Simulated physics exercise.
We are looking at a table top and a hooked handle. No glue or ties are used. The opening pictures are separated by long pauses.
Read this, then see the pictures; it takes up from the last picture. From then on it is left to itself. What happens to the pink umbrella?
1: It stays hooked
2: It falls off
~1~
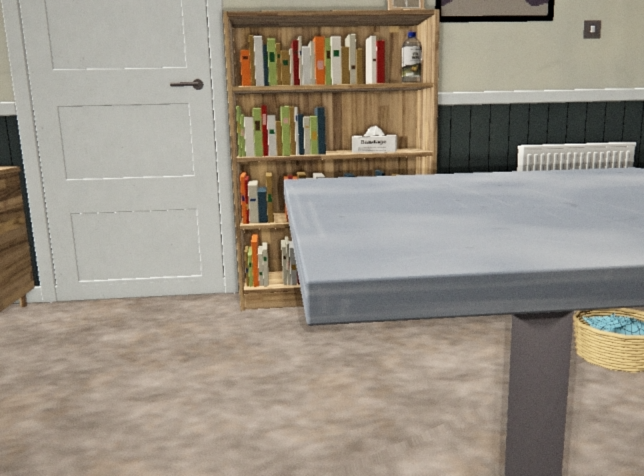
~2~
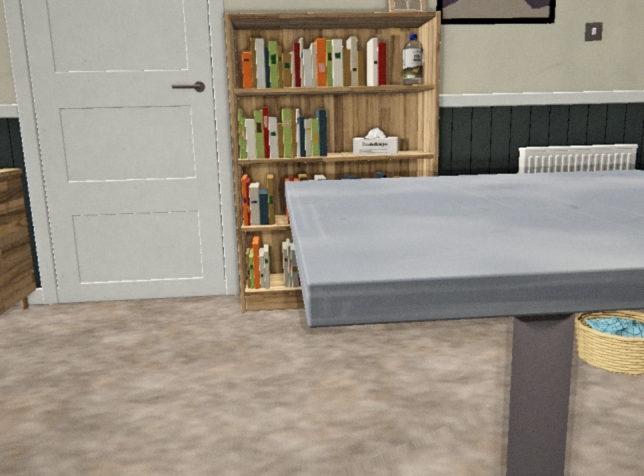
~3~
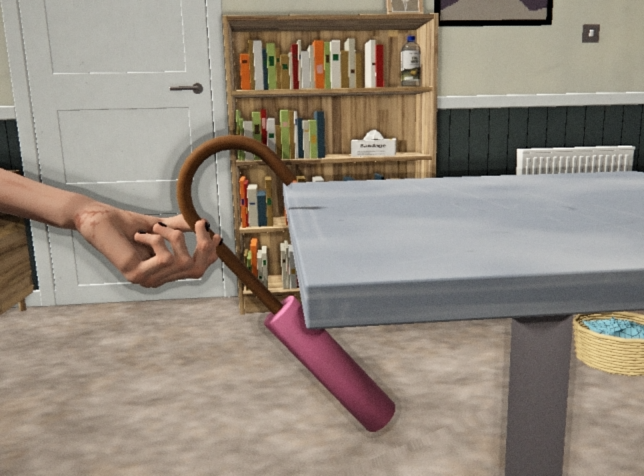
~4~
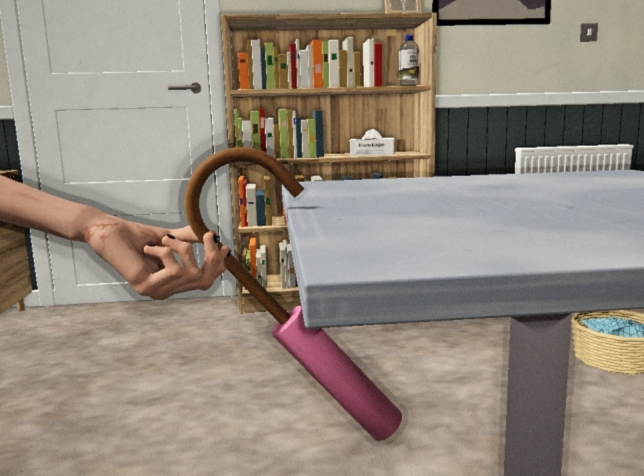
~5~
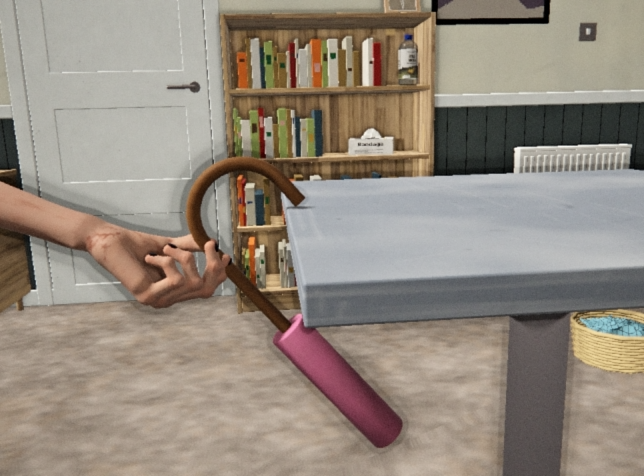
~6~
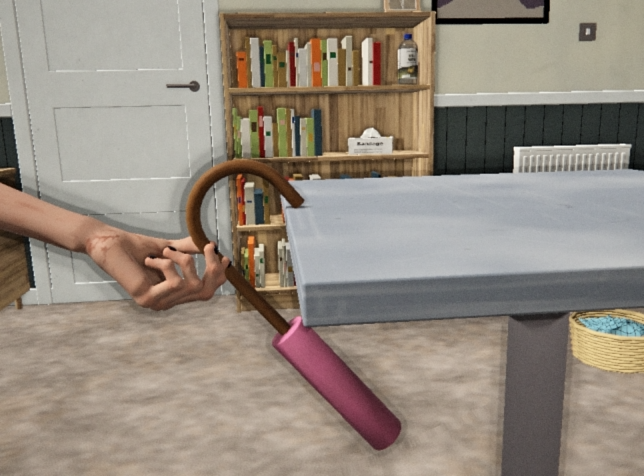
It stays hooked.
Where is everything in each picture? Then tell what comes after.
Table (549, 209), in the first picture.
Table (550, 211), in the second picture.
Still on the way; pink umbrella (309, 282); table (548, 213), in the third picture.
Still on the way; pink umbrella (317, 293); table (547, 211), in the fourth picture.
Still on the way; pink umbrella (318, 301); table (545, 211), in the fifth picture.
In place, still held; pink umbrella (317, 303); table (545, 211), in the sixth picture.
Then, 0.30 s on from there, pink umbrella at rest near (313, 304).
Then, 0.70 s on from there, pink umbrella at rest near (312, 304).
In the end, the pink umbrella stays hooked on the edge, near (316, 303).
